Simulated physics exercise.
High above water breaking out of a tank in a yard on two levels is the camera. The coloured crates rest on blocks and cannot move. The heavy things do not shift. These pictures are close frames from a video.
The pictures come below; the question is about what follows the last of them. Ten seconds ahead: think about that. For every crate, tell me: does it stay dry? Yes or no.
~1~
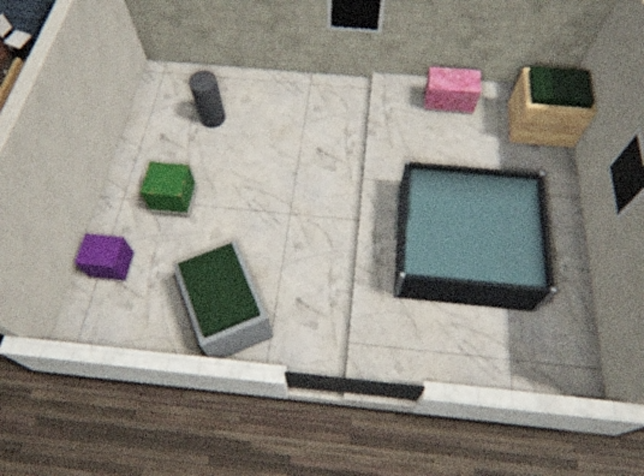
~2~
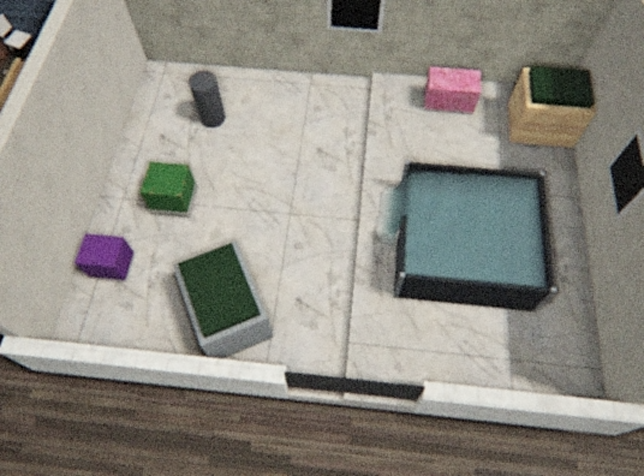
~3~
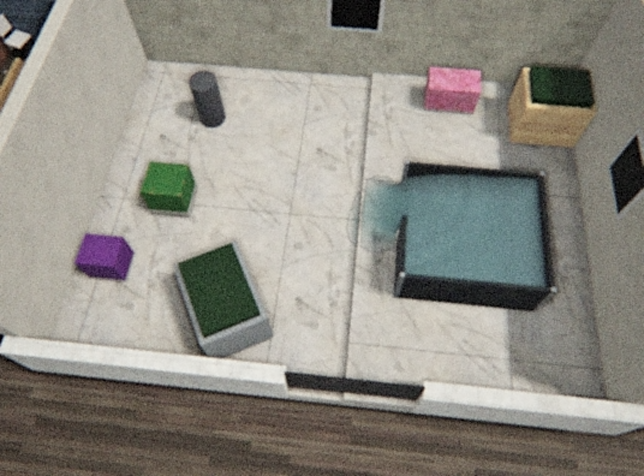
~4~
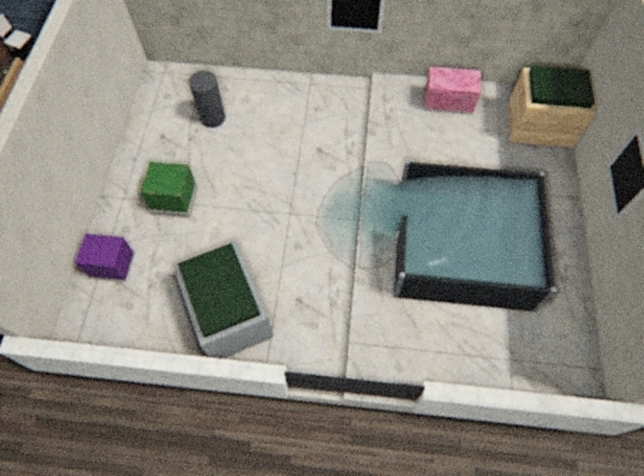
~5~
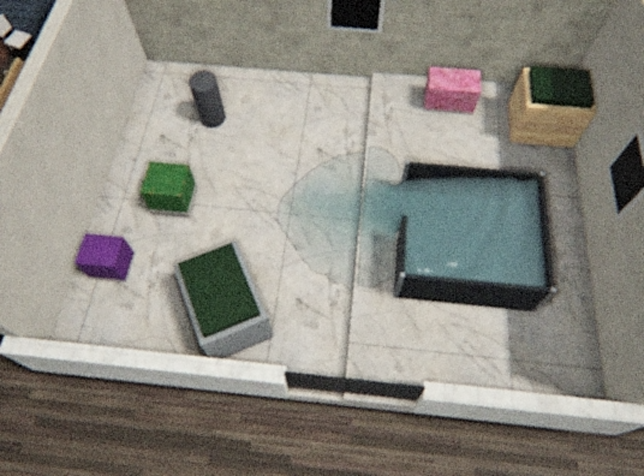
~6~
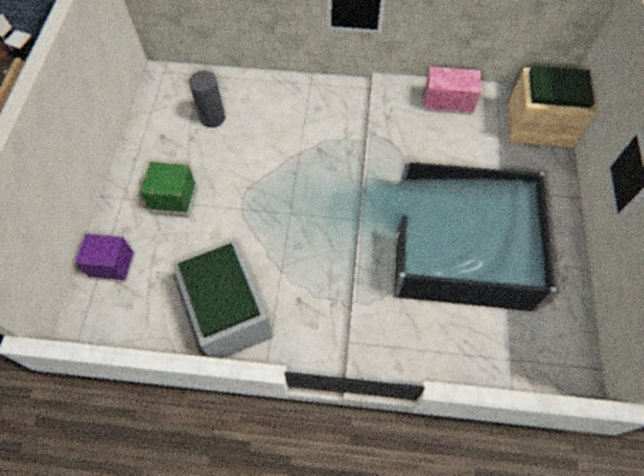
Here is how it goes: The green crate, no, it gets wet; the purple crate, no, it gets wet; the pink crate, yes, it stays dry.
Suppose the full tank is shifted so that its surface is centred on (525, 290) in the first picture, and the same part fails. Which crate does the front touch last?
One in pink.
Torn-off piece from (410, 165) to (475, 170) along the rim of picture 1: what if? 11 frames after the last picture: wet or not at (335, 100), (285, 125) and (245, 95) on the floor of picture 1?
Taken in turn, that's reached, reached, and finally reached.
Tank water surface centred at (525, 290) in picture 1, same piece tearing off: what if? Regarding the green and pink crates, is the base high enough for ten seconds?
Green crate: Flooded; pink crate: Untouched.
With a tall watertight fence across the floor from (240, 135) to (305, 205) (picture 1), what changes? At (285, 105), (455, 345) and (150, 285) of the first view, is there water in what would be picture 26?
Outcome by spot, in order - watered, unwatered, watered.
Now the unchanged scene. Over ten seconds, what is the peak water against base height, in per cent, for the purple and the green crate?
I'd say 670 per cent for the first one and 190 per cent for the second.
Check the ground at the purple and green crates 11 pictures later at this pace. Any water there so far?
Quick answer: Purple, wetted; green, wetted.
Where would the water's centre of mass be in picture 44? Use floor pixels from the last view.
My reading is close to (269, 210).
A moment on, water covers 30 % of the floor; the green crate water round its plinth, the purple crate not reached, the pink crate not reached.
Next, water covers 50 % of the floor; the green crate water round its plinth, the purple crate water round its plinth, the pink crate not reached.
Then, water covers 60 % of the floor; the green crate water round its plinth, the purple crate water round its plinth, the pink crate not reached.
Later, water covers 60 % of the floor; the green crate water round its plinth, the purple crate water round its plinth, the pink crate not reached.
In the end, water covers 60 % of the floor; the green crate was topped, the purple crate was topped, the pink crate stayed above the water.
